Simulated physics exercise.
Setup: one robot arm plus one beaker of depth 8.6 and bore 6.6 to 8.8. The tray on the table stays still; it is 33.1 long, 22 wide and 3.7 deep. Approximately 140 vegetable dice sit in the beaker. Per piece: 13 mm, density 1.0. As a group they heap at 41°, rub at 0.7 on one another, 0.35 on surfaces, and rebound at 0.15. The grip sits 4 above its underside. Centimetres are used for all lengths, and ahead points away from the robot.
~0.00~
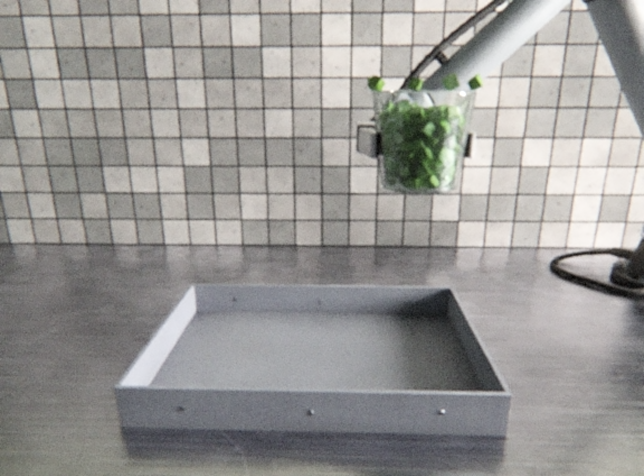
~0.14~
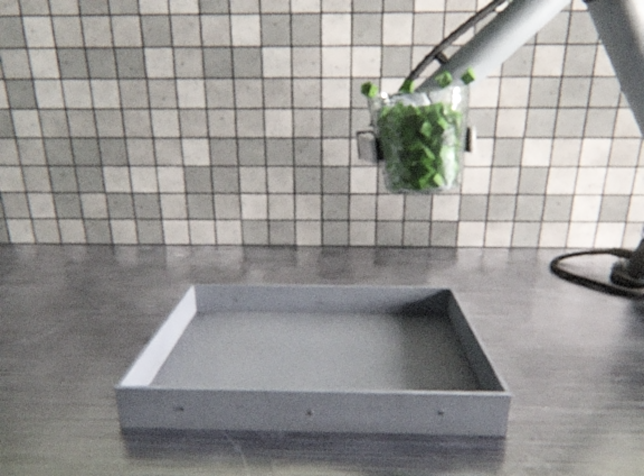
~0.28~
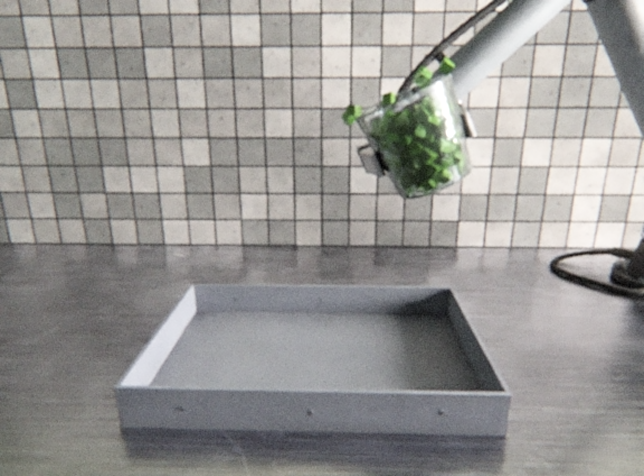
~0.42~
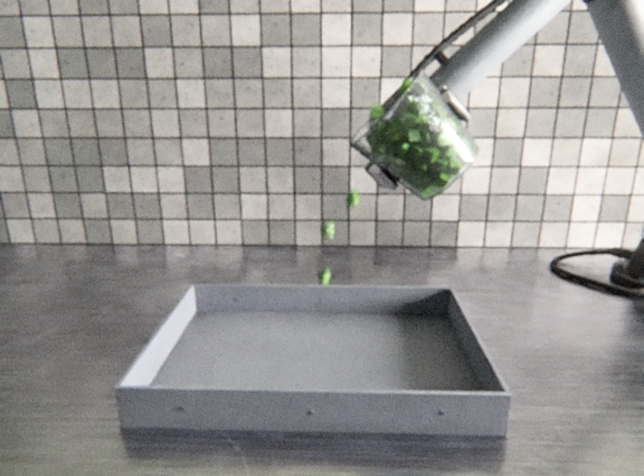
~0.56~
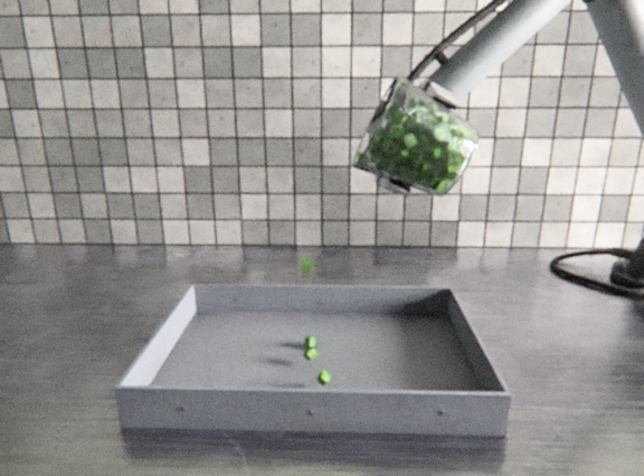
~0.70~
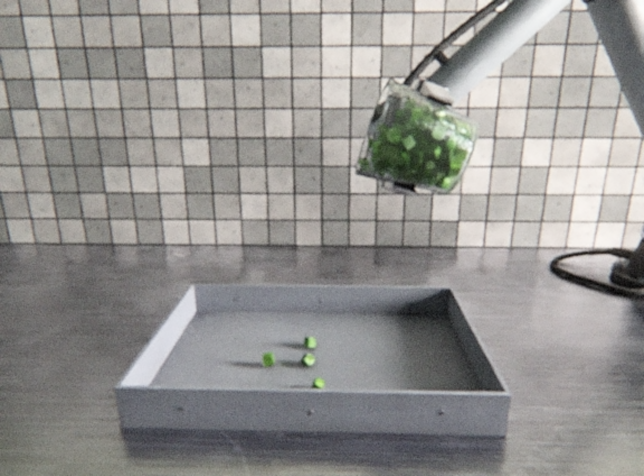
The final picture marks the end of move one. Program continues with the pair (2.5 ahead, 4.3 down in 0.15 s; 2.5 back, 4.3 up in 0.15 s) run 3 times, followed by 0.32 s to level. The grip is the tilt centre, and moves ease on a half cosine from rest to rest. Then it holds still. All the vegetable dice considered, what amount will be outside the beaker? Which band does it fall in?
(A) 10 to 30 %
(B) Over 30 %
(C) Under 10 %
Under 10 %.
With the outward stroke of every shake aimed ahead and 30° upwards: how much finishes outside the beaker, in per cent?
About 80 per cent.
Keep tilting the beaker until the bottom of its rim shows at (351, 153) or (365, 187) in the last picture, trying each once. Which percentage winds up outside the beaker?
First try about 5 per cent, second try about 30 per cent.
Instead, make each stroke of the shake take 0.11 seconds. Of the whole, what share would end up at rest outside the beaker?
It would be some 20 %.
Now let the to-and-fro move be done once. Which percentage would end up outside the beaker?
It would then be around 5 per cent.
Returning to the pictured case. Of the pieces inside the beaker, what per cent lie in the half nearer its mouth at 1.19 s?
Near 45 %.
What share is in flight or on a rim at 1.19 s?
0 per cent.
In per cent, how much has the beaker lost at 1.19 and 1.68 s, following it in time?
In turn: 5, 5.
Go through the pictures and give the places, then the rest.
In the first picture, the beaker middle at (421, 141), level; upper third of the load around (418, 121), from x 375 to 475, top at y 80; 136 in the beaker.
In the second picture, the beaker middle at (420, 141), tilted 7° forward; upper third of the load around (417, 121), from x 370 to 470, top at y 75.
In the third picture, the beaker middle at (419, 142), tilted 25° forward; upper third of the load around (422, 122), from x 350 to 460, top at y 65; 135 in the beaker, 1 in flight or on a rim.
In the fourth picture, the beaker middle at (418, 142), tilted 46° forward; upper third of the load around (420, 125), from x 325 to 465, top at y 90; 133 in the beaker, 3 in flight or on a rim.
In the fifth picture, the beaker middle at (418, 143), tilted 64° forward; upper third of the load around (420, 126), from x 305 to 465, top at y 105; 132 in the beaker, 3 in the tray, 1 in flight or on a rim.
In the sixth picture, the beaker middle at (418, 144), tilted 71° forward; upper third of the load around (426, 128), from x 270 to 460, top at y 105; 132 in the beaker, 4 in the tray.
After 1.19 s, tilted 71° forward, highest piece 23 above the table; 131 in the beaker, 5 in the tray.
After 1.68 s, tilted 62° forward, highest piece 27 above the table; 131 in the beaker, 5 in the tray.
After 2.12 s, level, highest piece 28 above the table; 131 in the beaker, 5 in the tray.
After 3.17 s, level, highest piece 28 above the table; 131 in the beaker, 5 in the tray.
In the end, 131 in the beaker, 5 in the tray. That is 4 % outside the beaker.
